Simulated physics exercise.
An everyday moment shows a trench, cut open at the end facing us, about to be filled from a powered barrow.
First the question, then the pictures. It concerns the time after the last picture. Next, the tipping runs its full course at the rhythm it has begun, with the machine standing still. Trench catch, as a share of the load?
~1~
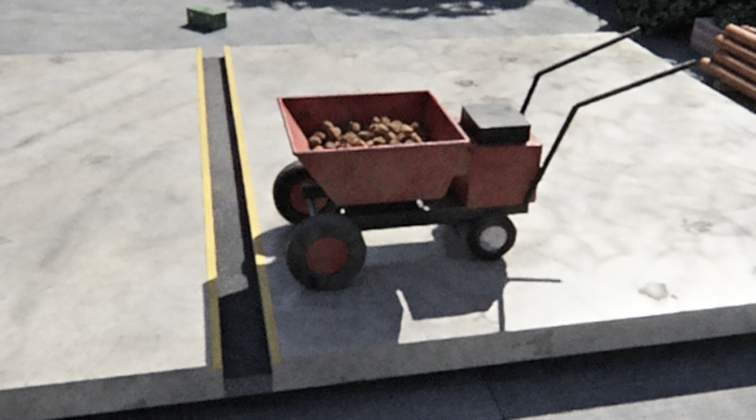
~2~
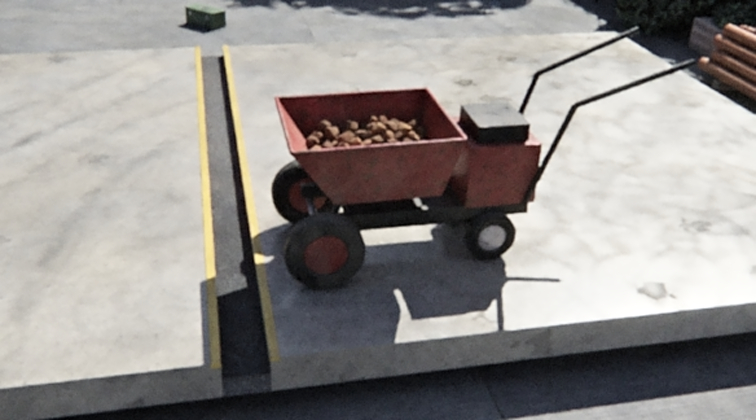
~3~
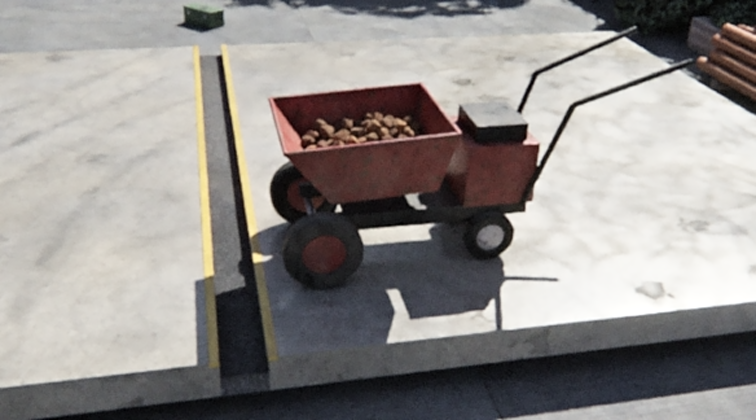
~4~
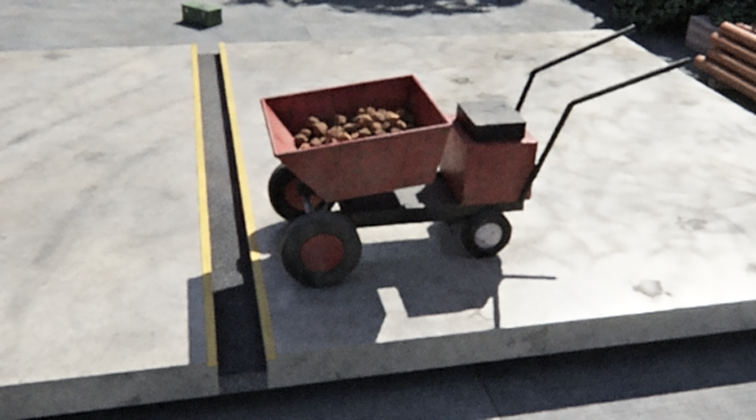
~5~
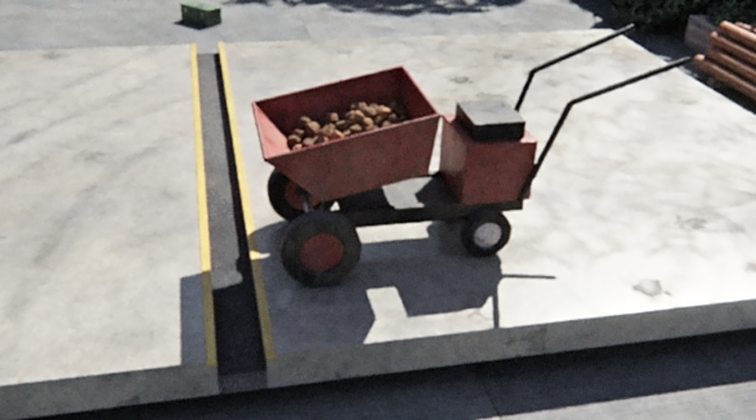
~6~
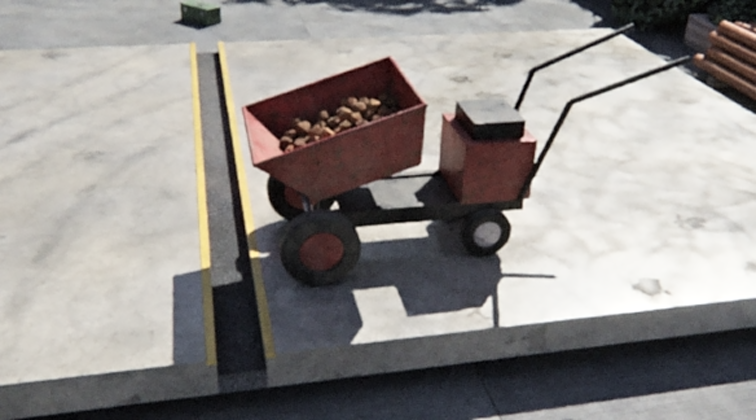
Trench holds a minority.
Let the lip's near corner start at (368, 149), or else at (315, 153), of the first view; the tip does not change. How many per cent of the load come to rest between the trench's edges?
About 60 and 20 per cent.
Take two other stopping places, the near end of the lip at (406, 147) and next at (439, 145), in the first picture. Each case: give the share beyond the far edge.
First try: Some 0 %; second try: 0 %.
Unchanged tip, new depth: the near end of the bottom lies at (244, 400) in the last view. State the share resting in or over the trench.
Around 10 percent.
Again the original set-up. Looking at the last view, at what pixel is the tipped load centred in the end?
Somewhere close to (169, 256) in the last picture.
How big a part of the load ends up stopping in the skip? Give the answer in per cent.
5 per cent, roughly.
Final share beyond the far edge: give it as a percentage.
Some 85 per cent.
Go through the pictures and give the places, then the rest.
In the first picture, lip of the skip at (295, 154), level; top of the load at (382, 132), clay clods; first edge of the trench at (270, 320); far edge at (215, 325), the trench under half as wide as the skip, and shallow for its width.
In the second picture, lip of the skip at (292, 154), level; top of the load at (388, 142).
In the third picture, lip of the skip at (286, 155), tipped barely; top of the load at (383, 139).
In the fourth picture, lip of the skip at (276, 156), tipped a little; top of the load at (376, 134).
In the fifth picture, lip of the skip at (266, 160), tipped a little; top of the load at (380, 122).
In the sixth picture, lip of the skip at (255, 165), tipped clearly; top of the load at (370, 116); first edge of the trench at (265, 316); far edge at (209, 321).
Soon, skip tipped steeply; all in the skip.
A while on, skip tipped steeply; nearly all in the skip; a stray few beyond it; a stray few falling.
Towards the end, skip tipped right over; about a third in the skip; about two thirds beyond it.
Finally, skip tipped right over; a small part in the skip; a small part in or heaped over the trench; most beyond it.
